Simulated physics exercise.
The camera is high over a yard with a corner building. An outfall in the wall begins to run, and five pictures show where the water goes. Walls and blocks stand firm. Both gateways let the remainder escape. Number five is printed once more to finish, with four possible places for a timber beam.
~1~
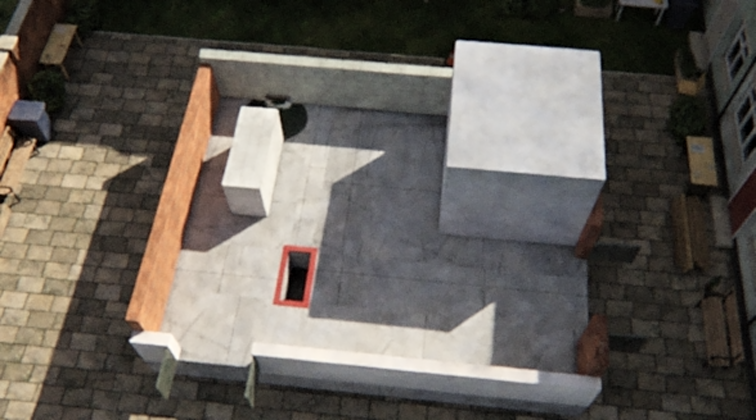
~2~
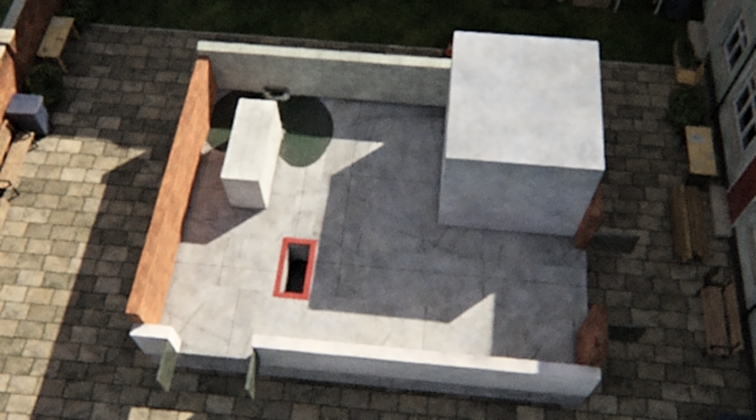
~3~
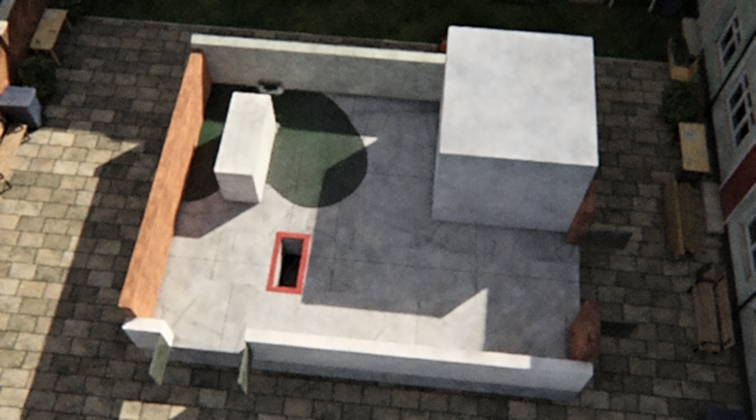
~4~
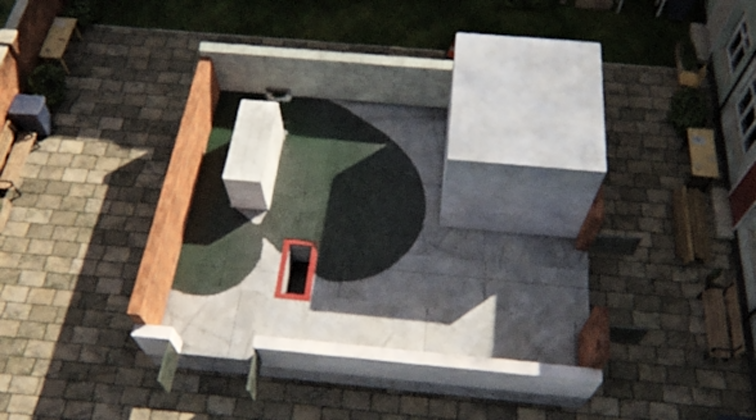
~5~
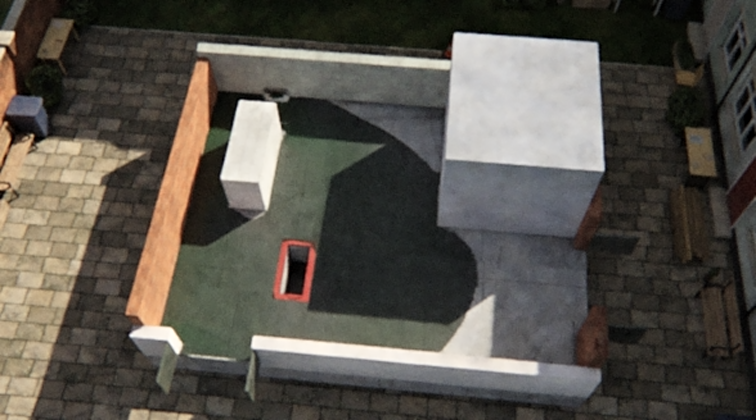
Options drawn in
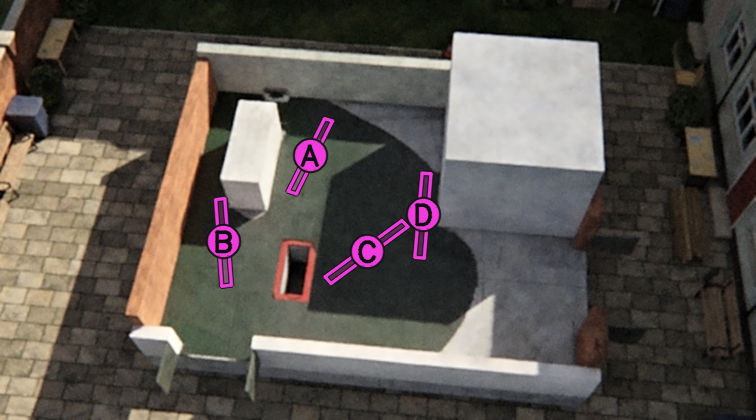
In a walled yard with a pale block at its upper right corner, a small dark patch of water appears by the back wall, behind a narrow white block. It spreads around that block and across the paving, reaches the red-rimmed gully, then covers most of the floor toward the front wall.
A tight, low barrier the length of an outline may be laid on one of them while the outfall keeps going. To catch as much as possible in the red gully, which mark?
C beats the others.
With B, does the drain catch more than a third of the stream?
No, it does not.
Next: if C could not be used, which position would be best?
A.
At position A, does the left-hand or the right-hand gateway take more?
The left one.
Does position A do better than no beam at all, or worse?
Position A is better.
On the marked copy, A from (292, 192) to (328, 119); B from (220, 199) to (226, 285); C from (328, 280) to (404, 223); D from (419, 257) to (426, 173).
Choosing A, about 24 % of the stream runs into the red gully, about 65 % out by the gates.
Choosing B, about 14 % of the stream runs into the red gully, about 81 % out by the gates.
Choosing C, about 35 % of the stream runs into the red gully, about 56 % out by the gates.
Choosing D, about 15 % of the stream runs into the red gully, about 79 % out by the gates.
